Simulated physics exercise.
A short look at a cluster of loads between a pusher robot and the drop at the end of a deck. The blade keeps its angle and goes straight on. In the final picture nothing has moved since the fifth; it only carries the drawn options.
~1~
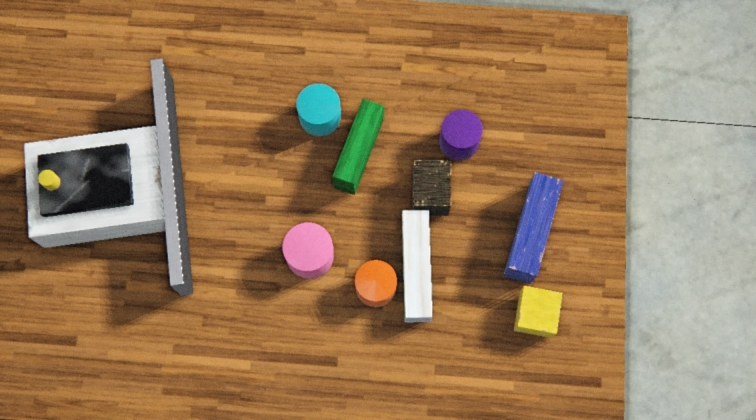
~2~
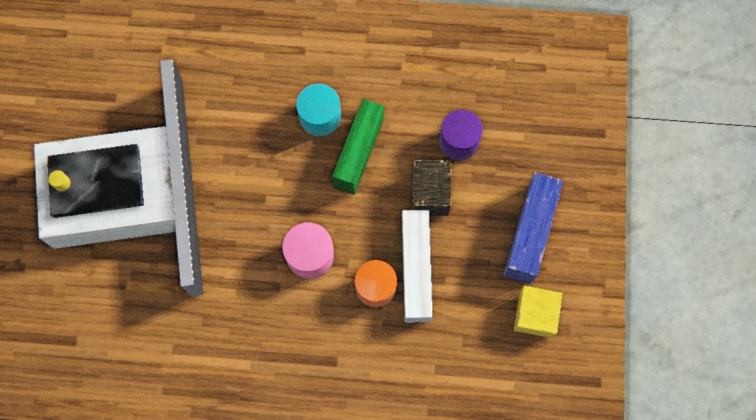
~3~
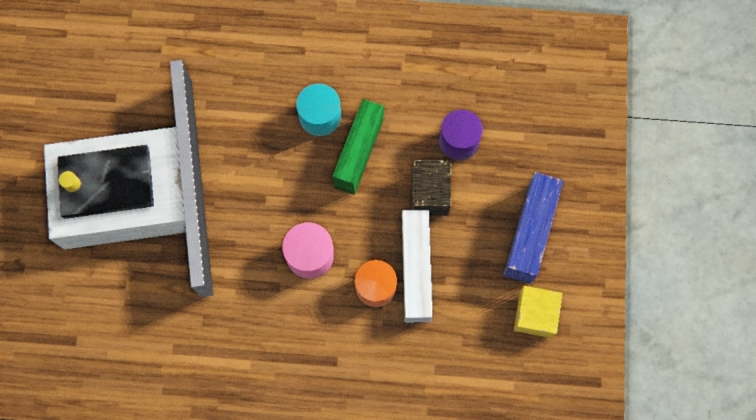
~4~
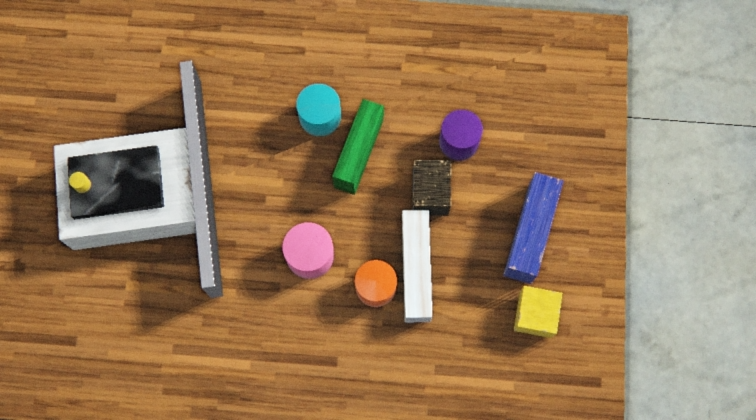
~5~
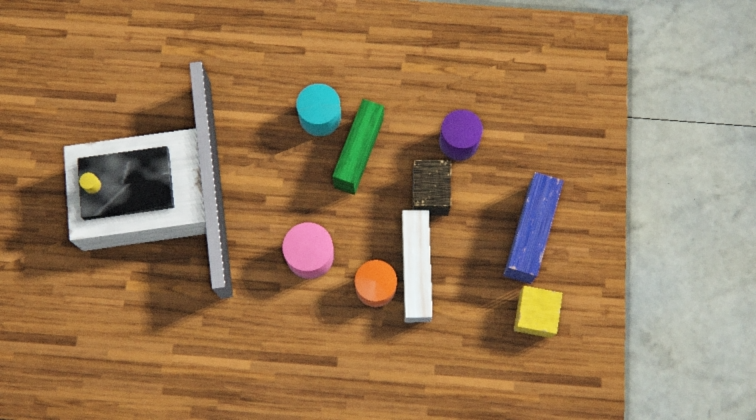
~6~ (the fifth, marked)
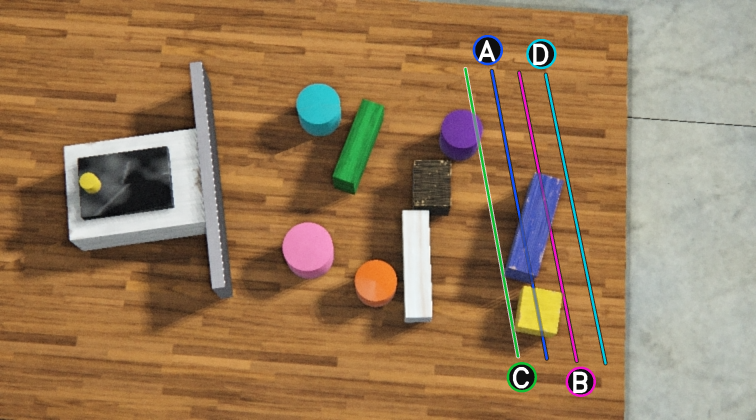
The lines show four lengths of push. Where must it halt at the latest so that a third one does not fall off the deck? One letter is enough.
At B, and not beyond.
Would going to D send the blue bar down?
Yes.
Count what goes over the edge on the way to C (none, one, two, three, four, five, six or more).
In all, none.
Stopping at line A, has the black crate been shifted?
Yes.
On the copy, A at (518, 208); B at (547, 211); C at (491, 206); D at (575, 213).
On B. First, robot (256, 191); turquoise canister (348, 107); green stick (364, 148).
Then, robot (379, 200); yellow crate (557, 312); blue bar (552, 229).
Finally, robot (476, 207); blue bar over the edge; yellow crate over the edge; two fallen.
By contrast, A is within the limit but short; C is within the limit but short; D drops three.
